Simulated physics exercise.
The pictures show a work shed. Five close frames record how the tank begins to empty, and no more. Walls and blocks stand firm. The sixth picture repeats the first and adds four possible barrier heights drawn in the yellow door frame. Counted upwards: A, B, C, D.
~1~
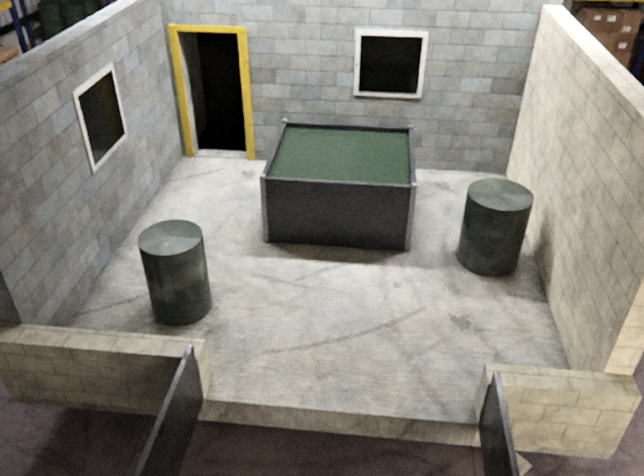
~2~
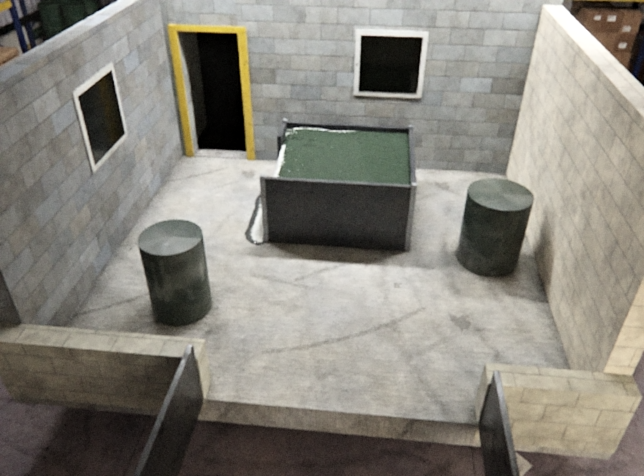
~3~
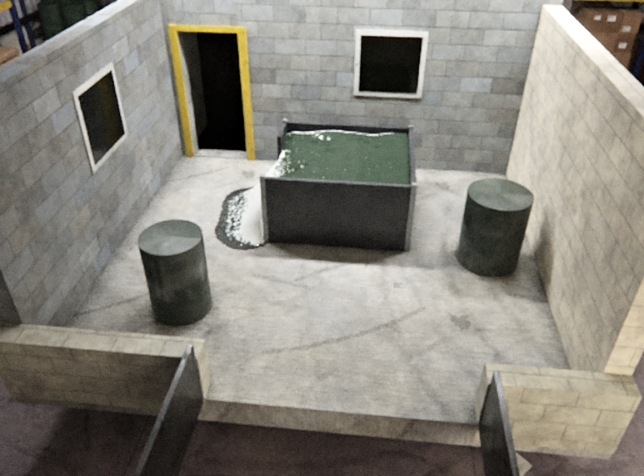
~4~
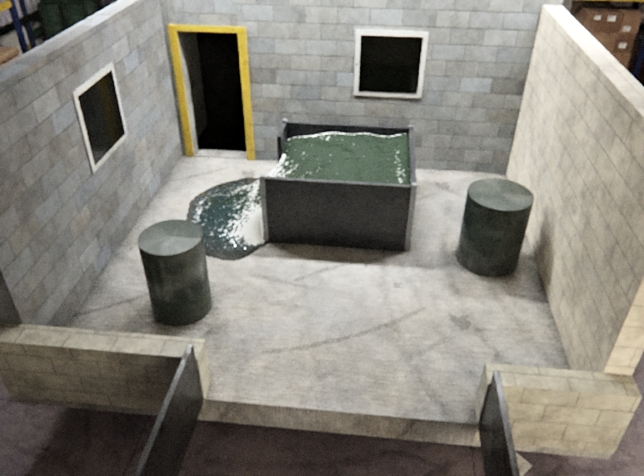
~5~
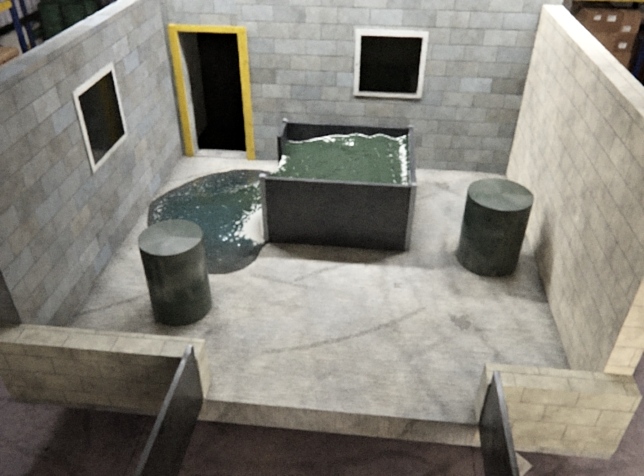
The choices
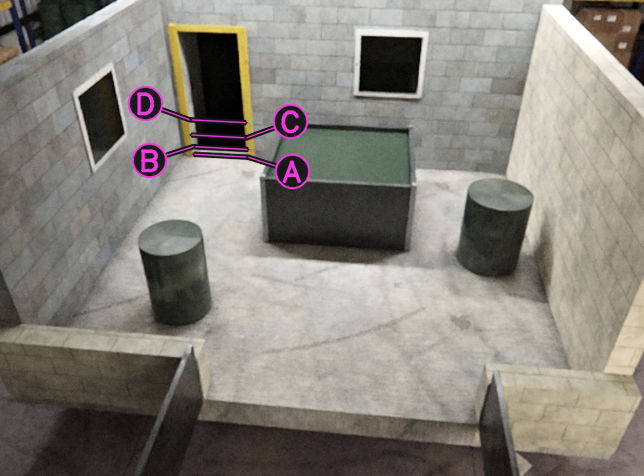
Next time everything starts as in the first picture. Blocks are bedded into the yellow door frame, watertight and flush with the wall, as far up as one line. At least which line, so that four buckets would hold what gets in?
It is C.
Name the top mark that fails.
B it is.
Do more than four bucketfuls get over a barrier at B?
Yes, it does.
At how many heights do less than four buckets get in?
Two of them.
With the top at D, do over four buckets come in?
No, not at all.
On the marked copy, A at (221, 155); B at (220, 148); C at (219, 136); D at (217, 121); from the bottom up A, B, C, D.
With A, dozens of bucketfuls pour in.
With B, about 13 bucketfuls get in.
With C, a bucket or two gets in.
With D, nothing gets over.
